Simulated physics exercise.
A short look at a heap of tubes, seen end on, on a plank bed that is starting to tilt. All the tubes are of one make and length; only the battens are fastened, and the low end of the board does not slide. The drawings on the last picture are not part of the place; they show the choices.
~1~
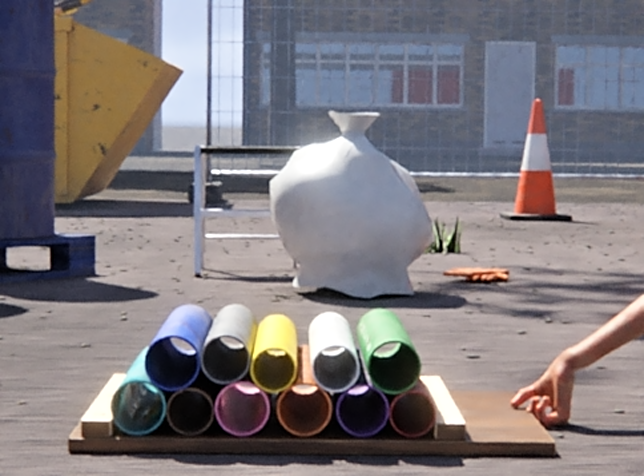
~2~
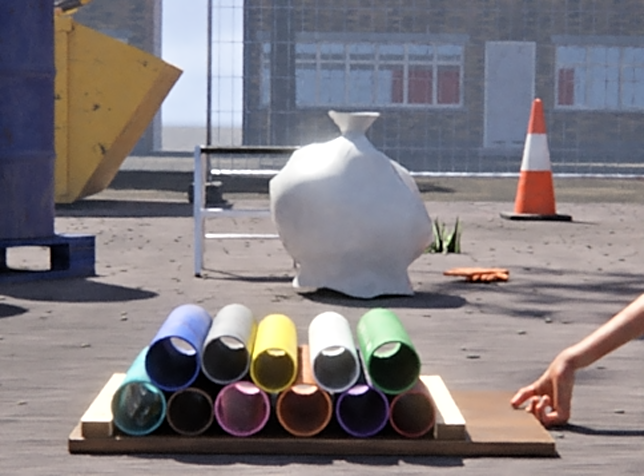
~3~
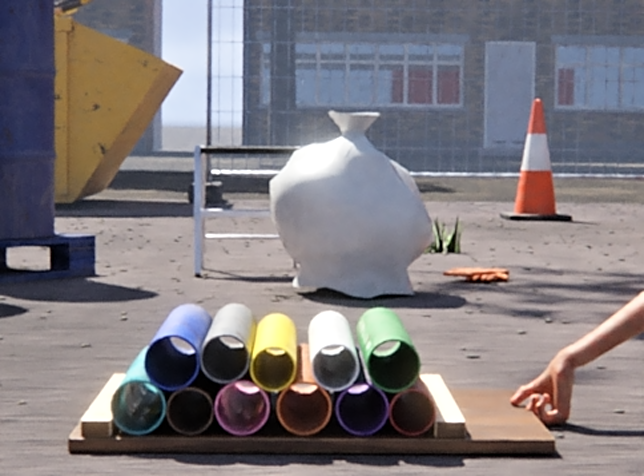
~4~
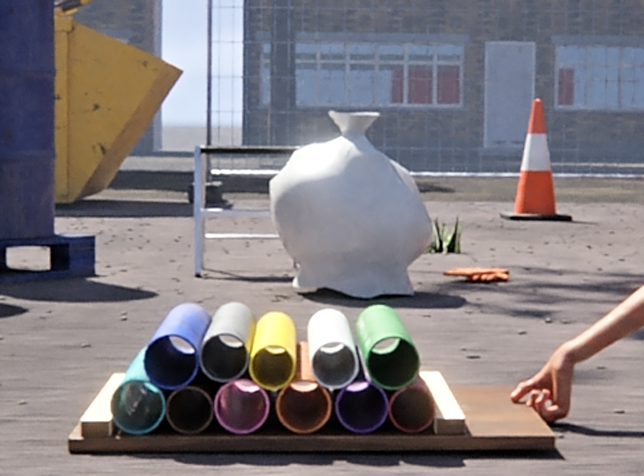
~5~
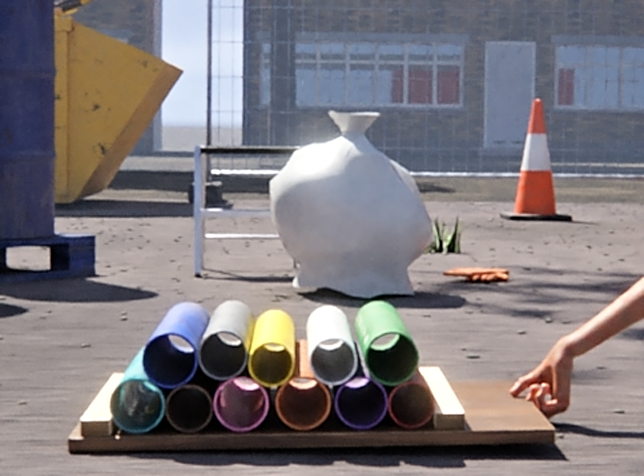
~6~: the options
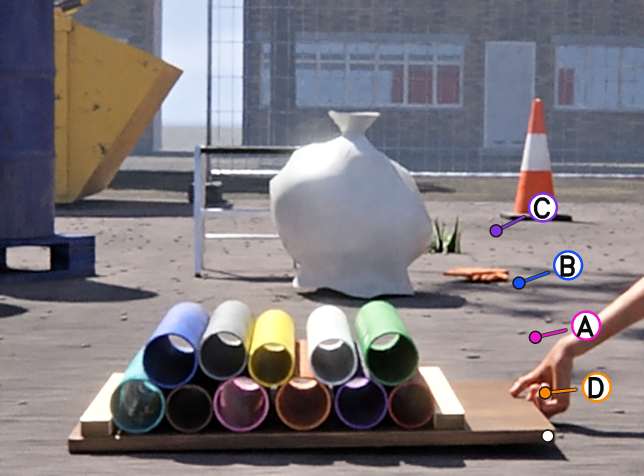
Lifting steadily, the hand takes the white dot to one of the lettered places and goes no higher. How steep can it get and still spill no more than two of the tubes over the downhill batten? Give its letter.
It can be raised to C.
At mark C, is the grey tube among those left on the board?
No.
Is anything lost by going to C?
At C: Yes.
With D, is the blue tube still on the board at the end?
The blue tube: Yes.
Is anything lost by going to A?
At A: No.
On the copy, A at (535, 337); B at (519, 283); C at (496, 231); D at (545, 393); the white dot at (548, 436).
On C. First, board at 16°.
Then, board at 27°.
Finally, board at 27°, two over the low batten (blue, grey).
By contrast, A none over the low batten; B two over the low batten (blue, grey); D none over the low batten.
